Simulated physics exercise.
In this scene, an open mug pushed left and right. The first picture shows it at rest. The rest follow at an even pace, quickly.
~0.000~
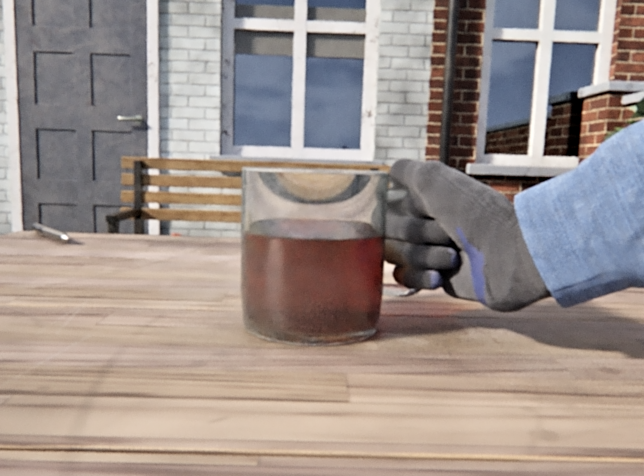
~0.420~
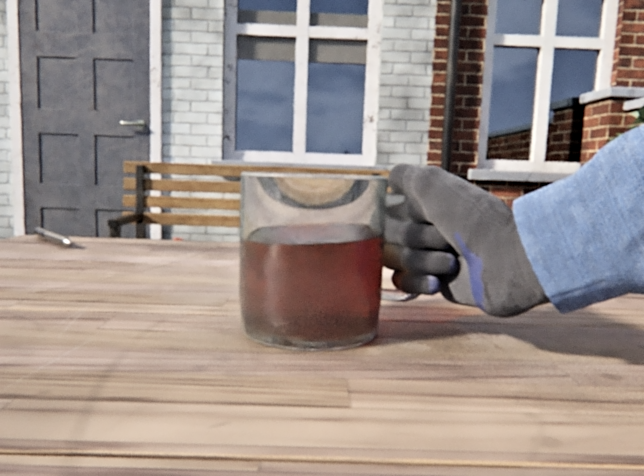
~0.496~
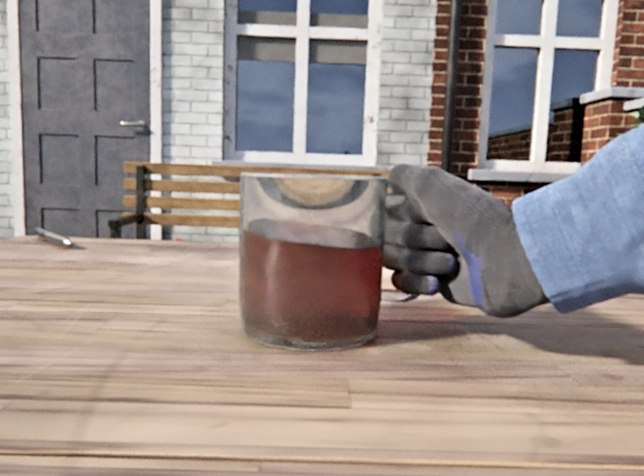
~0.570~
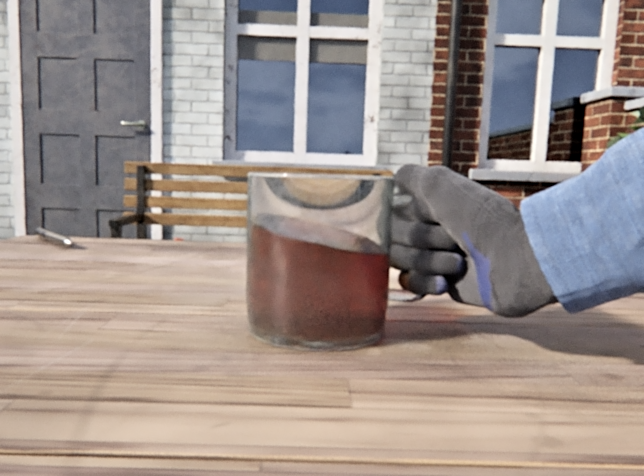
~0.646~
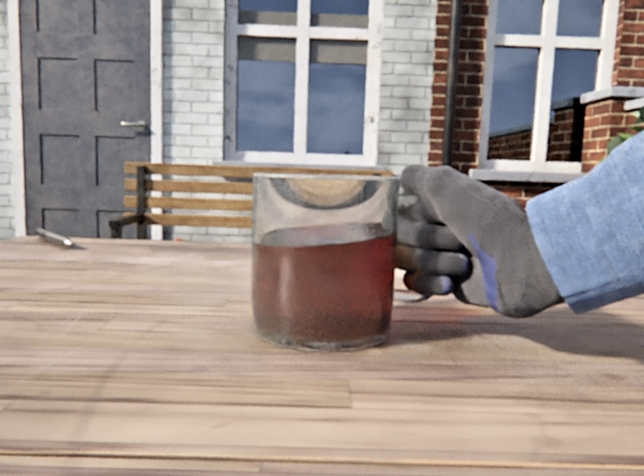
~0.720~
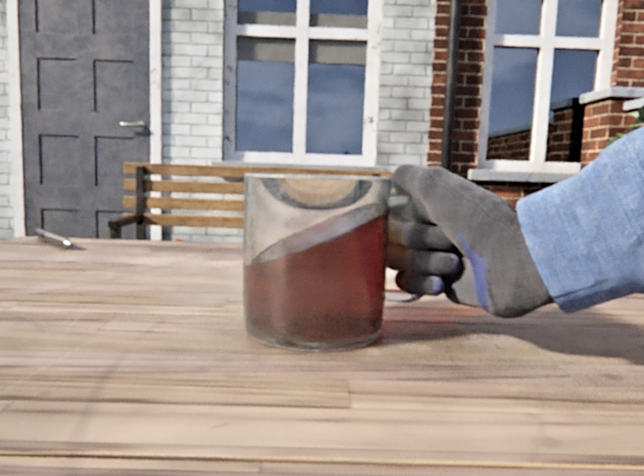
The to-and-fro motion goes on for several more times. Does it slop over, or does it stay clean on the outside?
Overflows.
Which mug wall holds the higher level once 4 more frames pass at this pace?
Answer: To the right half.
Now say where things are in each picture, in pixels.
The first frame shows mug (313, 244) about two thirds full; at rest.
The second frame shows mug about two thirds full, surface at (312, 236); surface a little higher on the right.
The third frame shows mug (312, 249) about two thirds full; surface a little higher on the left.
The fourth frame shows mug about two thirds full, surface at (319, 236); surface clearly higher on the left.
The fifth frame shows mug (324, 249) about two thirds full; surface a little higher on the right.
The sixth frame shows mug about two thirds full, surface at (316, 237); surface much higher on the right.
After 1.0 s, the highest wave so far comes most of the way to the rim.
After 1.1 s, the highest wave so far goes over the rim.
After 5.1 s, the highest wave so far goes over the rim; some is on the top.
